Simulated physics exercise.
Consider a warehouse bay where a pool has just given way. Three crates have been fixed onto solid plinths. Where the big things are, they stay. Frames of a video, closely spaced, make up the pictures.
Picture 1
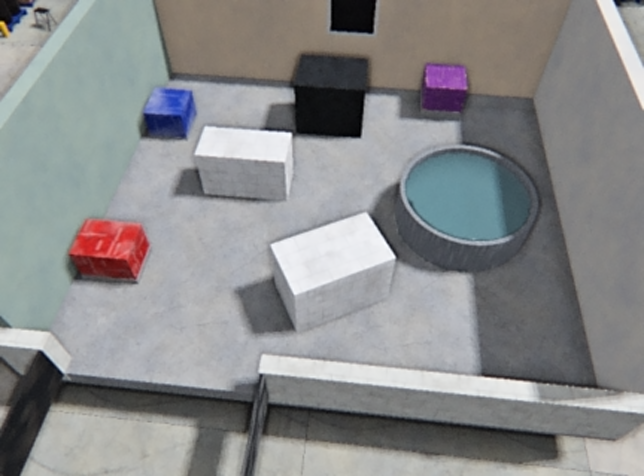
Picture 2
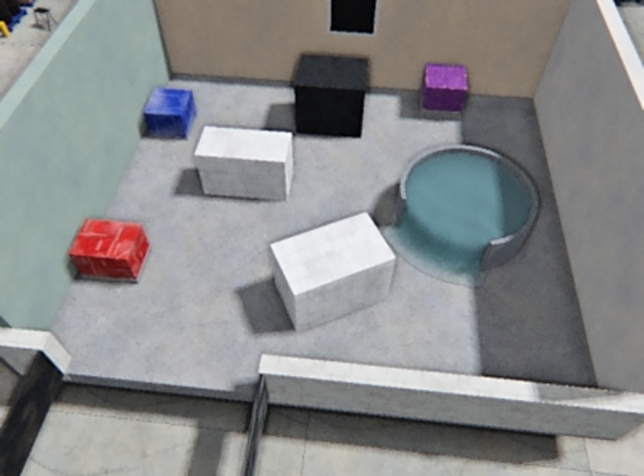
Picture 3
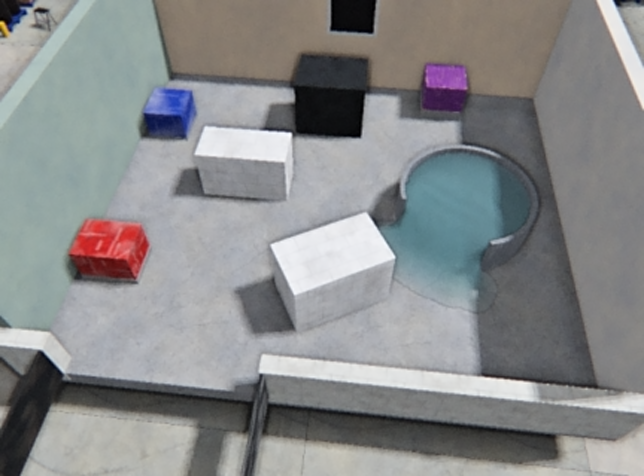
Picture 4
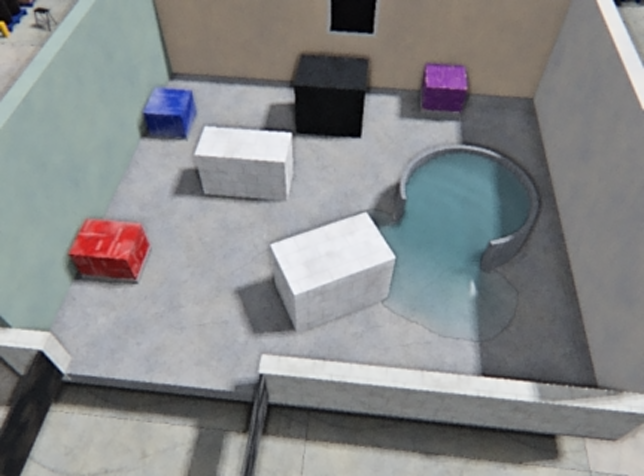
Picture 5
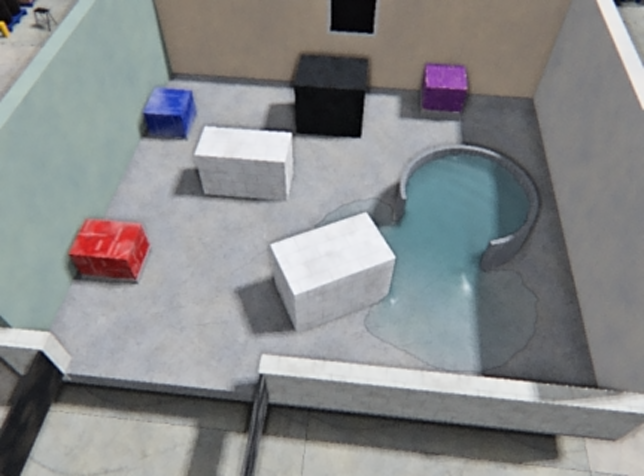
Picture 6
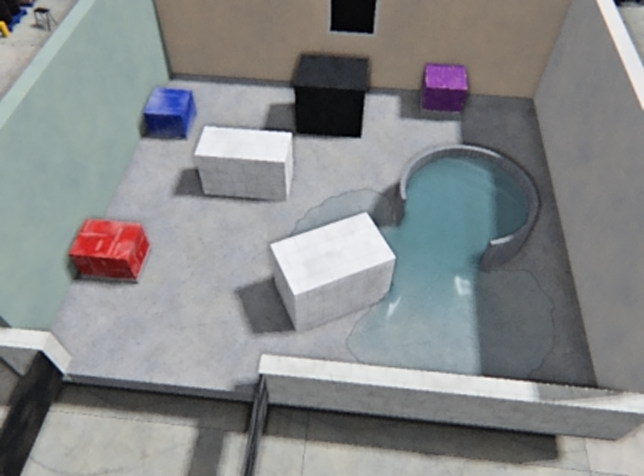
In a walled warehouse bay, a round pool's front opens and water spreads across the floor.
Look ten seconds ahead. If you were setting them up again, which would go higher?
I'd say the blue crate goes higher, the purple crate can stay, the red crate goes higher.
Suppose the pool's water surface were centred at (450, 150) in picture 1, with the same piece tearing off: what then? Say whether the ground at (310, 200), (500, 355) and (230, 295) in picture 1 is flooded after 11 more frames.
Results in order - swamped, swamped, swamped.
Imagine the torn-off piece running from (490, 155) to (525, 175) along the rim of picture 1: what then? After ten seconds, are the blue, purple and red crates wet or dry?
Crate by crate: Blue - hit; purple - hit; red - left alone.
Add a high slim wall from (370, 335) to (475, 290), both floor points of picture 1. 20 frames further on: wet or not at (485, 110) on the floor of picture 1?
There: Free of water.
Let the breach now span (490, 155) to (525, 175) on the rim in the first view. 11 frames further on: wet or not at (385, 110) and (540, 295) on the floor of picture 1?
Untouched, then inundated.
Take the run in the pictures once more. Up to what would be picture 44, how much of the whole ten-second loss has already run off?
About 45 per cent.
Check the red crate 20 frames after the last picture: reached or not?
By then the red crate has been hit.
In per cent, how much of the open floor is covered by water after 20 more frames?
Estimated share: About 55 %.
A moment on, water covers 20 % of the floor; the blue crate not reached, the purple crate not reached, the red crate not reached.
Next, water covers 35 % of the floor; the blue crate not reached, the purple crate not reached, the red crate water round its plinth.
Then, water covers 55 % of the floor; the blue crate not reached, the purple crate not reached, the red crate water round its plinth.
Later, water covers 70 % of the floor; the blue crate water round its plinth, the purple crate water round its plinth, the red crate water round its plinth.
In the end, water covers 95 % of the floor; the blue crate was topped, the purple crate stayed above the water, the red crate was topped.
